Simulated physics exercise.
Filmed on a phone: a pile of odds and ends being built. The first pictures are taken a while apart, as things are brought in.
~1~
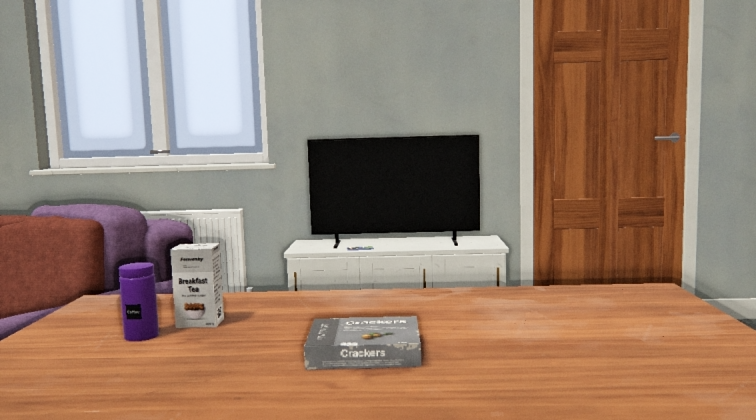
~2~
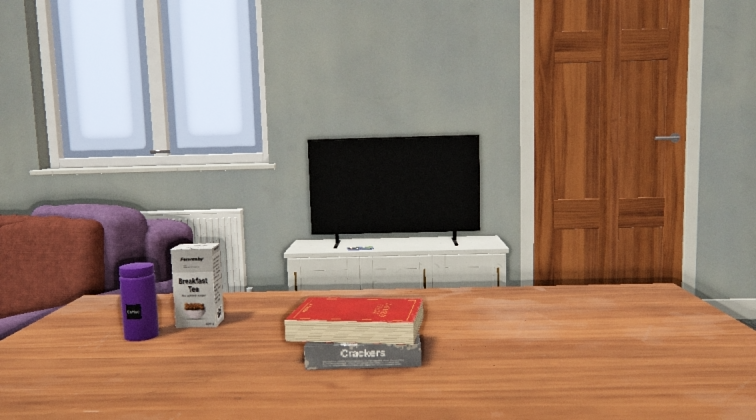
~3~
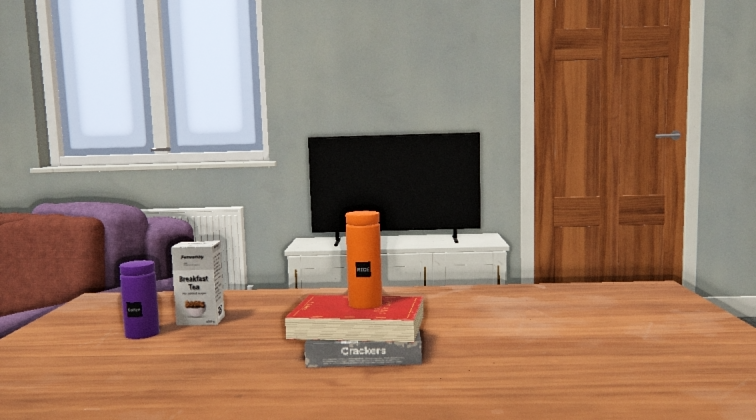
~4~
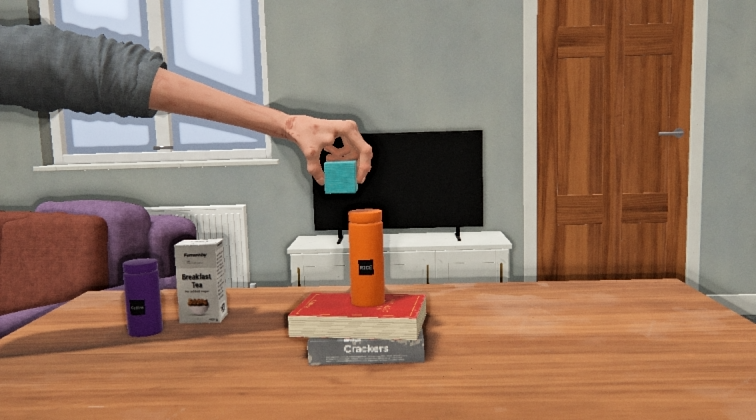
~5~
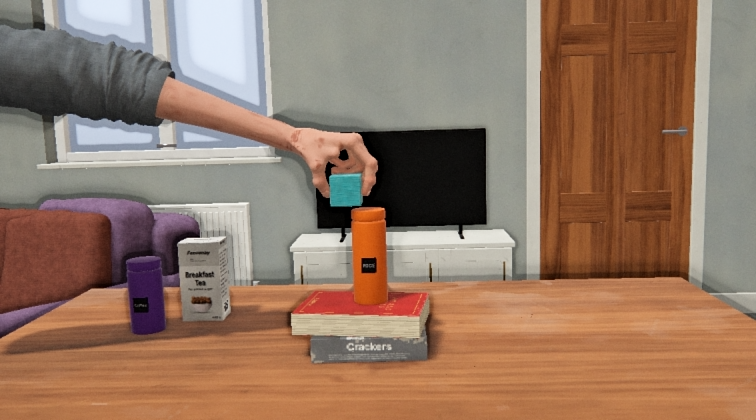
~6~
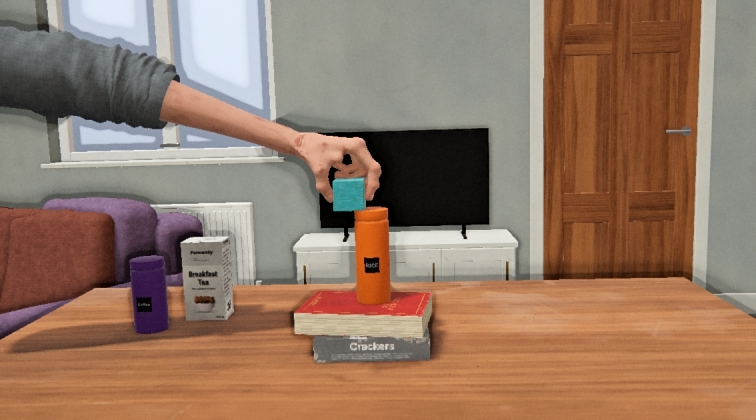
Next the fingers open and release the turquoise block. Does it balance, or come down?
In the end the pile loses its balance.
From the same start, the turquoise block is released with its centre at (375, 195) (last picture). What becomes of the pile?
Then it holds.
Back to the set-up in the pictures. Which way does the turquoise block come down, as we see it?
It goes to the left.
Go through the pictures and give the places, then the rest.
The last thing is not in view yet; purple jar (139, 301), in the first picture.
The last thing is not in view yet, in the second picture.
The last thing is not in view yet; grey packet (365, 339), in the third picture.
Coming down; turquoise block (341, 177); white carton (202, 281), in the fourth picture.
Coming down; turquoise block (347, 189); red book (363, 313), in the fifth picture.
In place under the hand; turquoise block (350, 194); purple jar (150, 294), in the sixth picture.
Then, 0.30 s on from there, turquoise block now fallen.
Then, 0.40 s on from there, things are still on the move.
Then, 0.50 s on from there, as before.
In the end, fallen, turquoise block; the other 5 unmoved. At the end, from the last picture's camera, turquoise block near (271, 325). The pile comes apart.
